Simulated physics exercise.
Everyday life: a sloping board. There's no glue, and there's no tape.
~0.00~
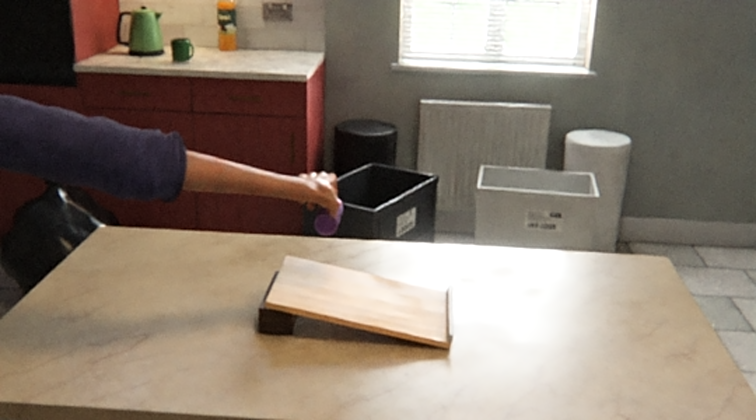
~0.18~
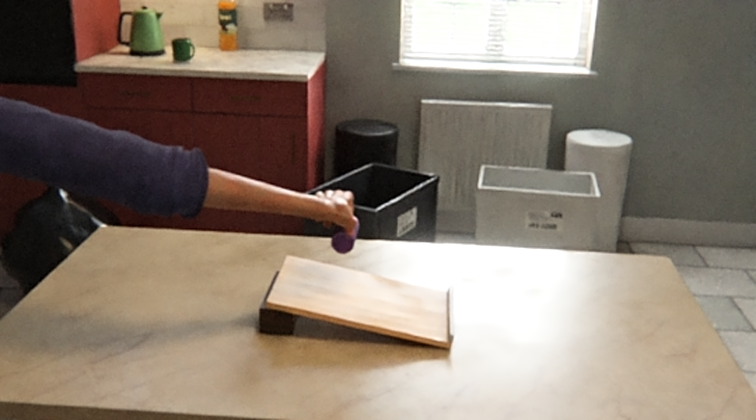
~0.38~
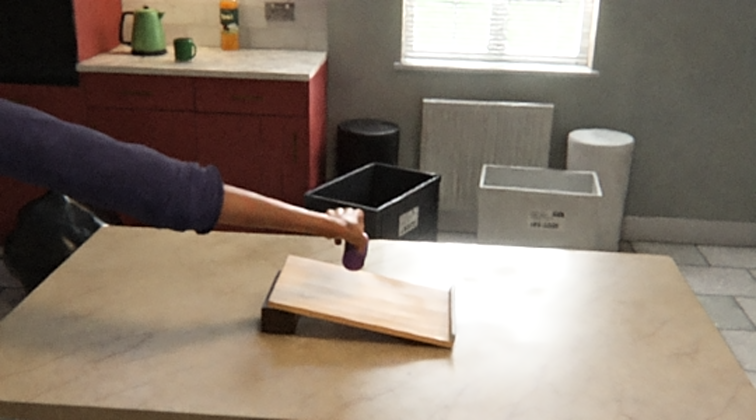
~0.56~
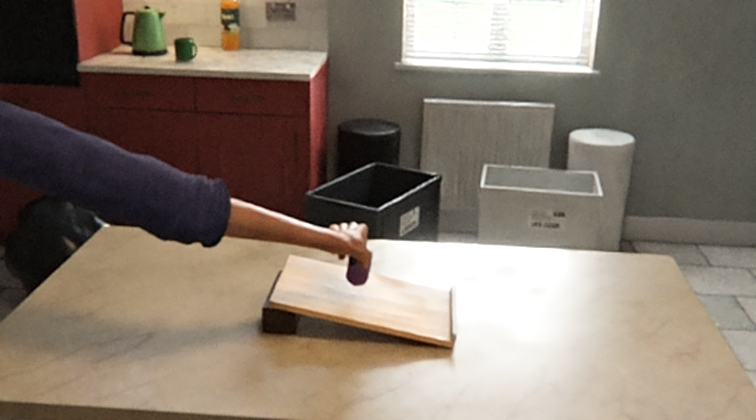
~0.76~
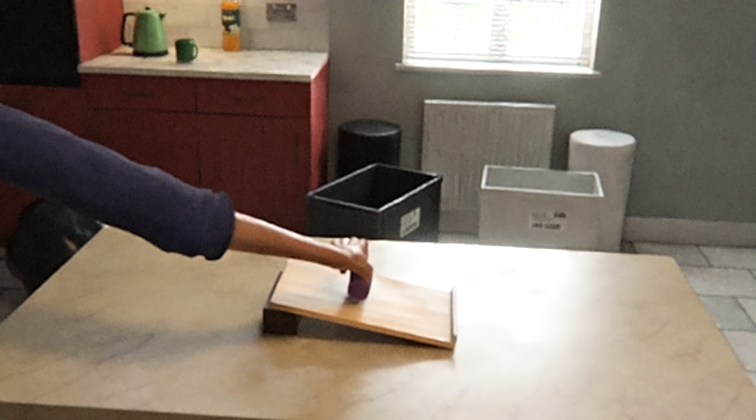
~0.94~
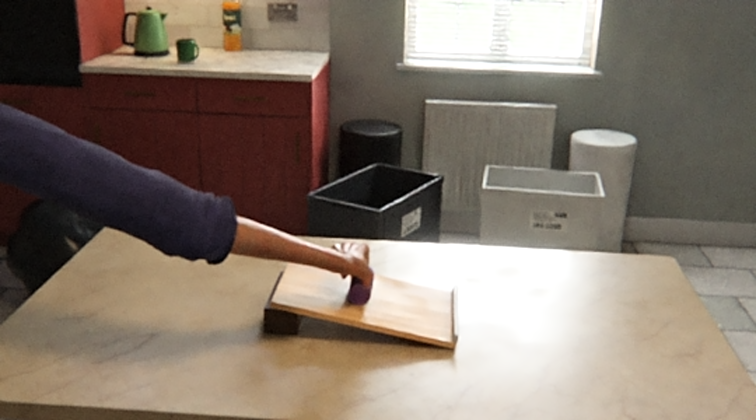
A hand in a dark blue sleeve reaches in from the left, carrying a small purple shaker above a table. It moves rightward and down toward a sloping wooden board, then sets the shaker on the board's surface, fingers still holding it, with two open bins behind the table.
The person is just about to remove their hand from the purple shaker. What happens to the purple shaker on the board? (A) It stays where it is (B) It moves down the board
Option B: It moves down the board.
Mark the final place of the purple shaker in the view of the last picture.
Around (444, 303).
By 1.34 s, purple shaker moved about its own width near (388, 290).
By 1.54 s, purple shaker moved well along near (427, 299).
When it is over (2.1 s), moved from the start, purple shaker. End places, in pixels of the last picture, purple shaker near (444, 303). The purple shaker goes downhill.
